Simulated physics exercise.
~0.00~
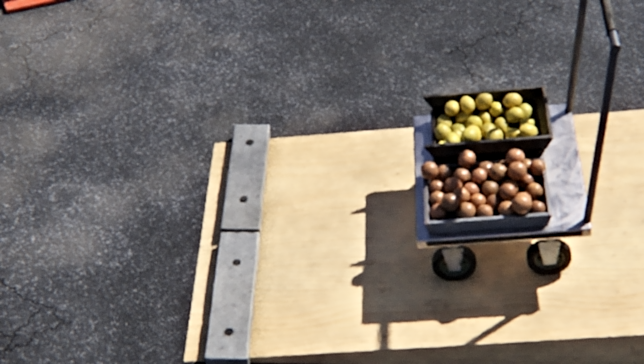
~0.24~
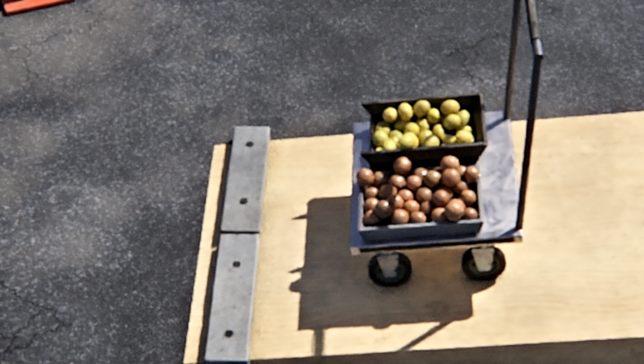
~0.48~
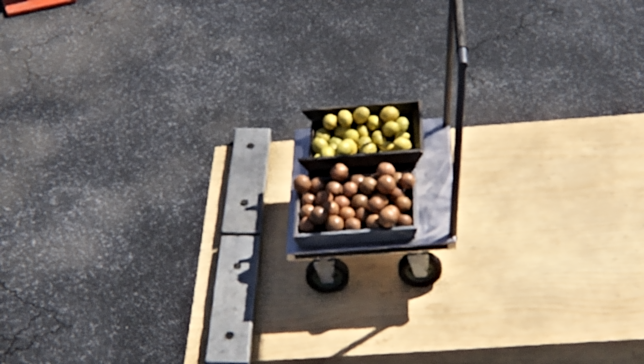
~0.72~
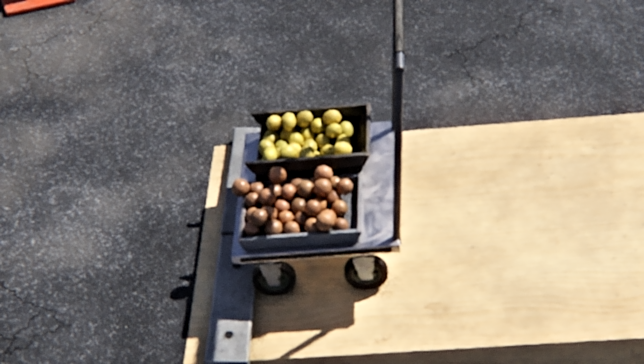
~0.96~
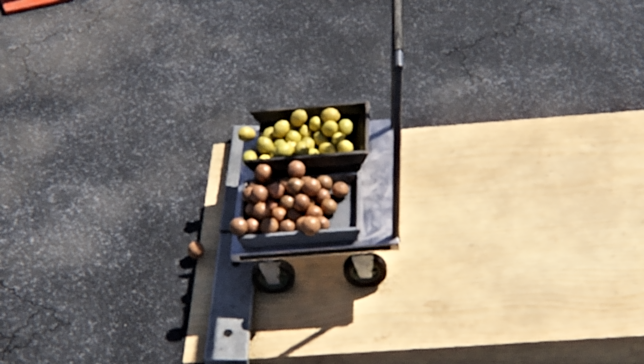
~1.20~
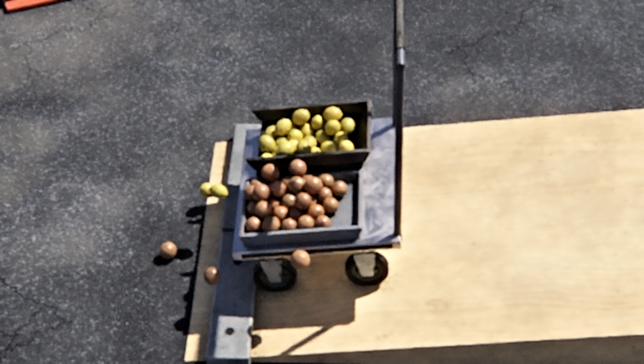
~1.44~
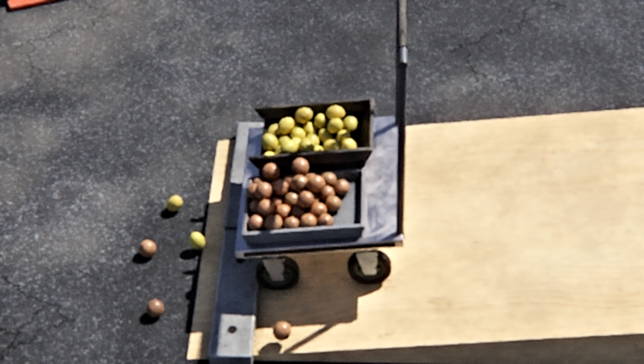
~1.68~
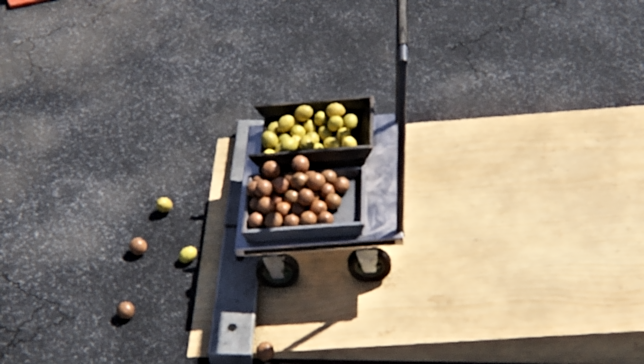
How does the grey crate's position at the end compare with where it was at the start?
It started well to the right of the low grey step, and by the end it was much farther left, right beside the step, still on the stopped trolley.
